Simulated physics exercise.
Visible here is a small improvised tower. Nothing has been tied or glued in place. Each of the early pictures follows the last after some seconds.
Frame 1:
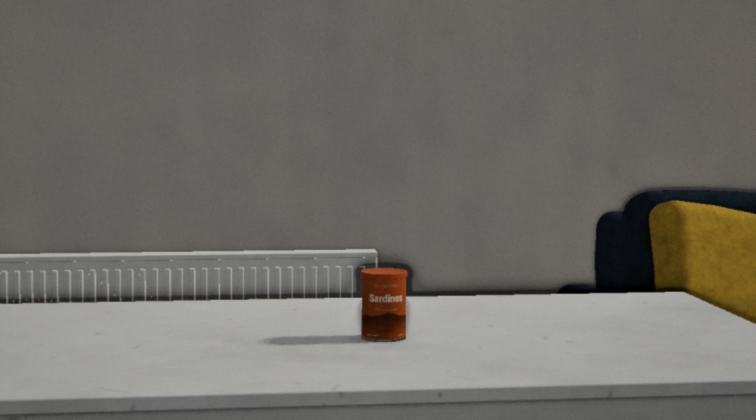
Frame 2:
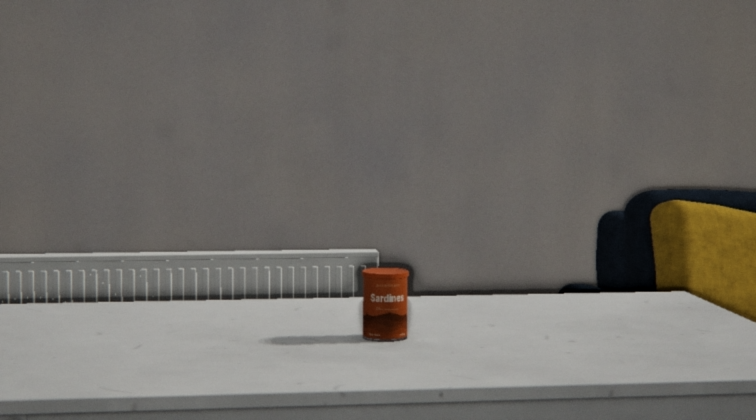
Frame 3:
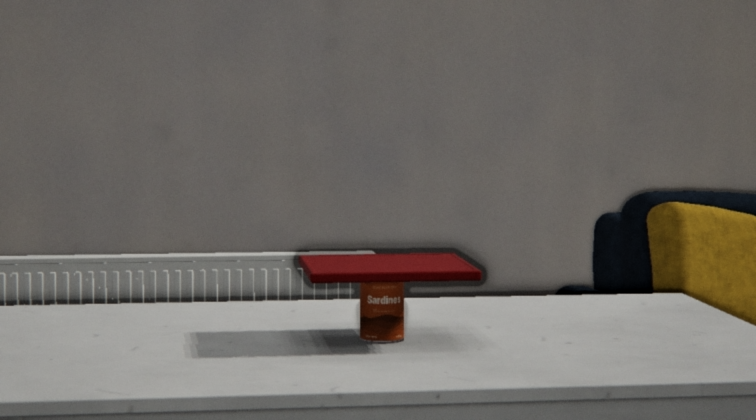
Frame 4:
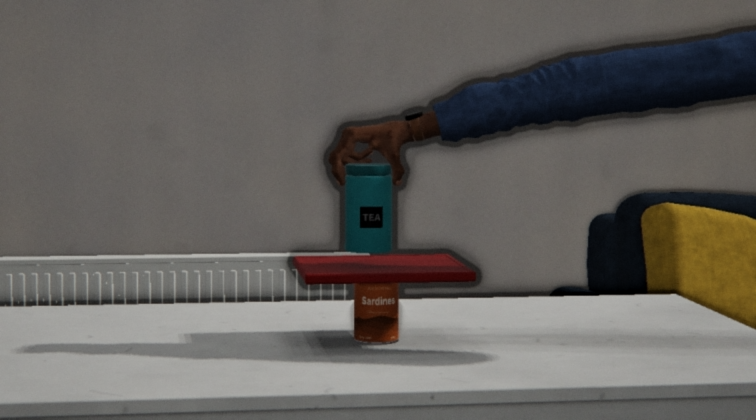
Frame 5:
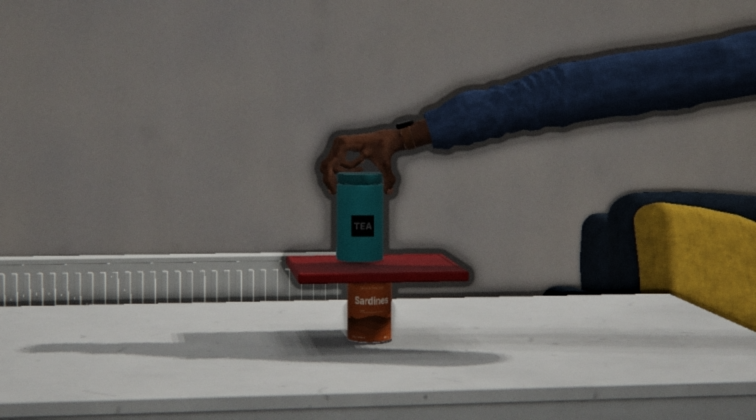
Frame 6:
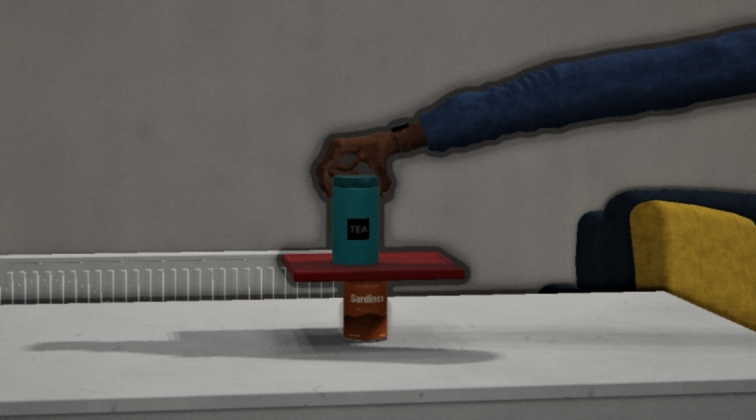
A flat red lid appears on top of an orange-red sardine can on a pale table, then a dark-skinned hand in a blue sleeve reaches in from the right and lowers a turquoise tea jar onto it, keeping hold. Behind, seen from the front at about table height, are a grey wall, white radiator at left and yellow-and-navy seat at right. The view shifts very slightly.
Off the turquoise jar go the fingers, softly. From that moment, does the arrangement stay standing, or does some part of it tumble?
The stack is secure.
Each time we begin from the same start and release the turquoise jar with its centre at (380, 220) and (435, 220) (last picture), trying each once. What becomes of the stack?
Case A: It survives; case B: It caves in.
Then, 0.30 s later than the last frame, all is still.
Then, 0.70 s later than the last frame, turquoise jar resting near (355, 220).
When it is over, all 3 as before. End places, in pixels of the last picture, turquoise jar near (355, 220). The stack stays up.
